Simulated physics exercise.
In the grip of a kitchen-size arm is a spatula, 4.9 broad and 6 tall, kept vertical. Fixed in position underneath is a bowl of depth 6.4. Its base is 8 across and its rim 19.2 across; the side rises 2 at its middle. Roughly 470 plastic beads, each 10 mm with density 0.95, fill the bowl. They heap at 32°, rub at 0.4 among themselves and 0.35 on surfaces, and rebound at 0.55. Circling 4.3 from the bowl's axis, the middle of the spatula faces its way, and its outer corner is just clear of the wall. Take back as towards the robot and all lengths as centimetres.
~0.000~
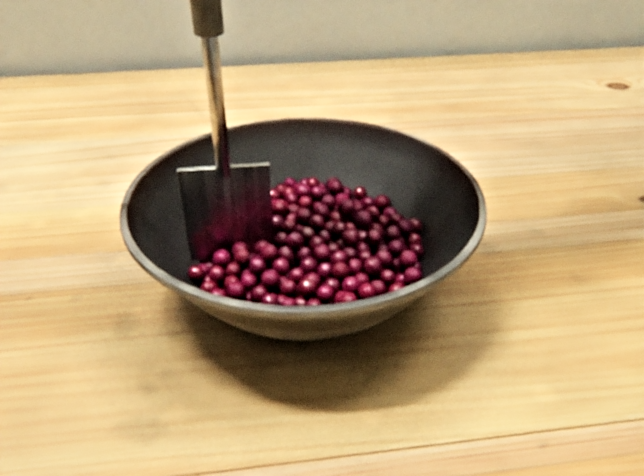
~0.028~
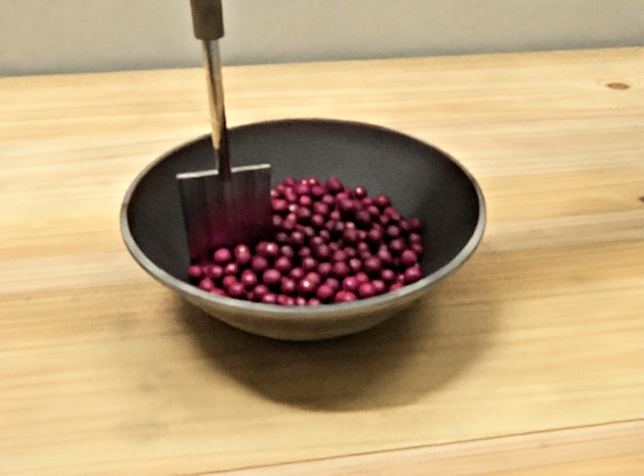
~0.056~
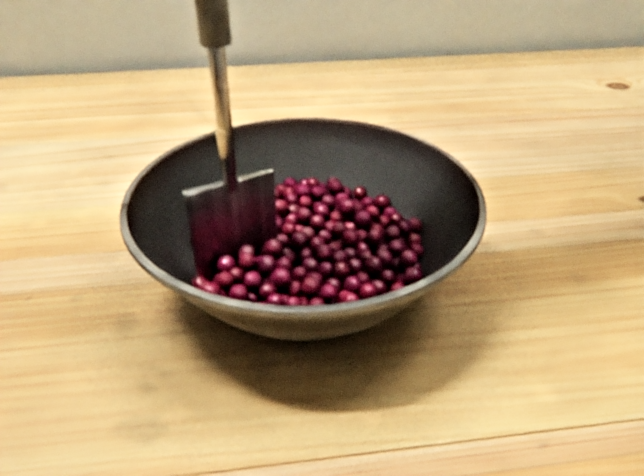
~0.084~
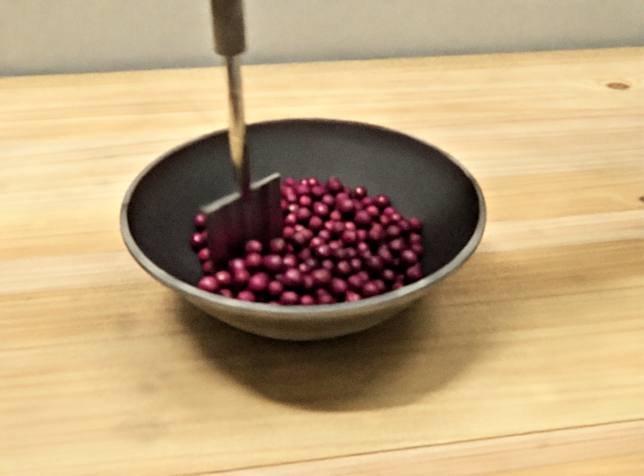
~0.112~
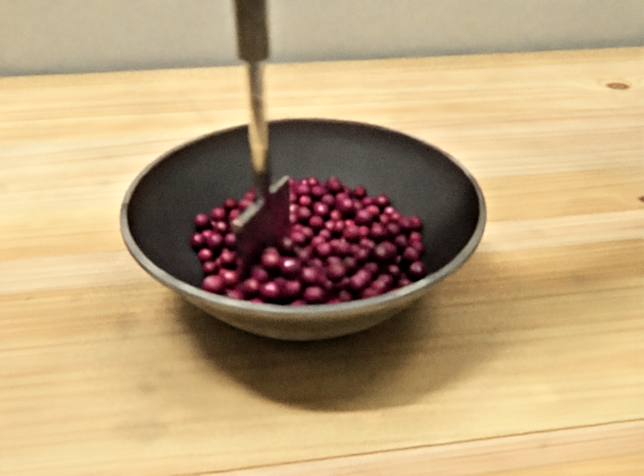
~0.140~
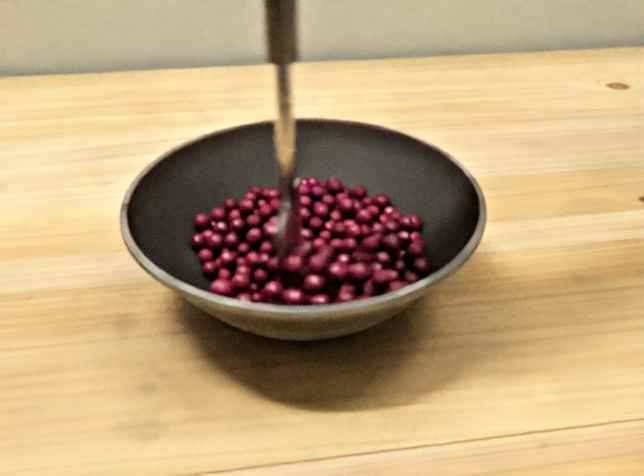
A dark bowl partly filled with shiny magenta beads sits on a pale wooden table before a plain grey wall, seen from slightly above by a still camera. An upright flat metal spatula with a dark handle stands in the beads at the bowl's left side. It barely moves at first, then sweeps toward the near middle, turning edge-on and pushing beads rightward while others show behind it.
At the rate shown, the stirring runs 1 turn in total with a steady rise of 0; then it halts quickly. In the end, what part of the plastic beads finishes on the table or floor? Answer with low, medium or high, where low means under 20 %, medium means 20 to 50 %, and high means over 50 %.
Low.
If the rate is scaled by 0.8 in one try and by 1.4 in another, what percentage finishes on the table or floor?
Roughly 5 and 25 per cent.
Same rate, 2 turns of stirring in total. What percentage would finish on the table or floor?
It would be around 20 percent.
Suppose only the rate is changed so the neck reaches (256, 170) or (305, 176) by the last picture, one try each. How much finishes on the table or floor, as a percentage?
Some 0 and 15 %.
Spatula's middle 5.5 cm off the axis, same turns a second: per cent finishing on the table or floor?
That would make it around 0 percent.
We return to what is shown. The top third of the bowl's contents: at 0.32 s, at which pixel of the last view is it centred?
Upper-third centre: Approx. (387, 189) px.
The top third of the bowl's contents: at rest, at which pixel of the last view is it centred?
I'd say close to (242, 270).
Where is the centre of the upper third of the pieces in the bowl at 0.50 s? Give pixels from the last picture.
I'd say about (233, 176).
After 0.32 s, 183° round, highest piece 9 above the table; 463 in the bowl, 2 on the table or floor, 6 in flight or on the tool.
After 0.50 s, 293° round, highest piece 8 above the table; 441 in the bowl, 18 on the table or floor, 12 in flight or on the tool.
After 0.79 s, 0° round, highest piece 7 above the table; 425 in the bowl, 45 on the table or floor, 1 in flight or on the tool.
After 1.49 s, 0° round, highest piece 6 above the table; 425 in the bowl, 46 on the table or floor.
At rest, 425 in the bowl, 46 on the table or floor. That is 10 % on the table or floor.
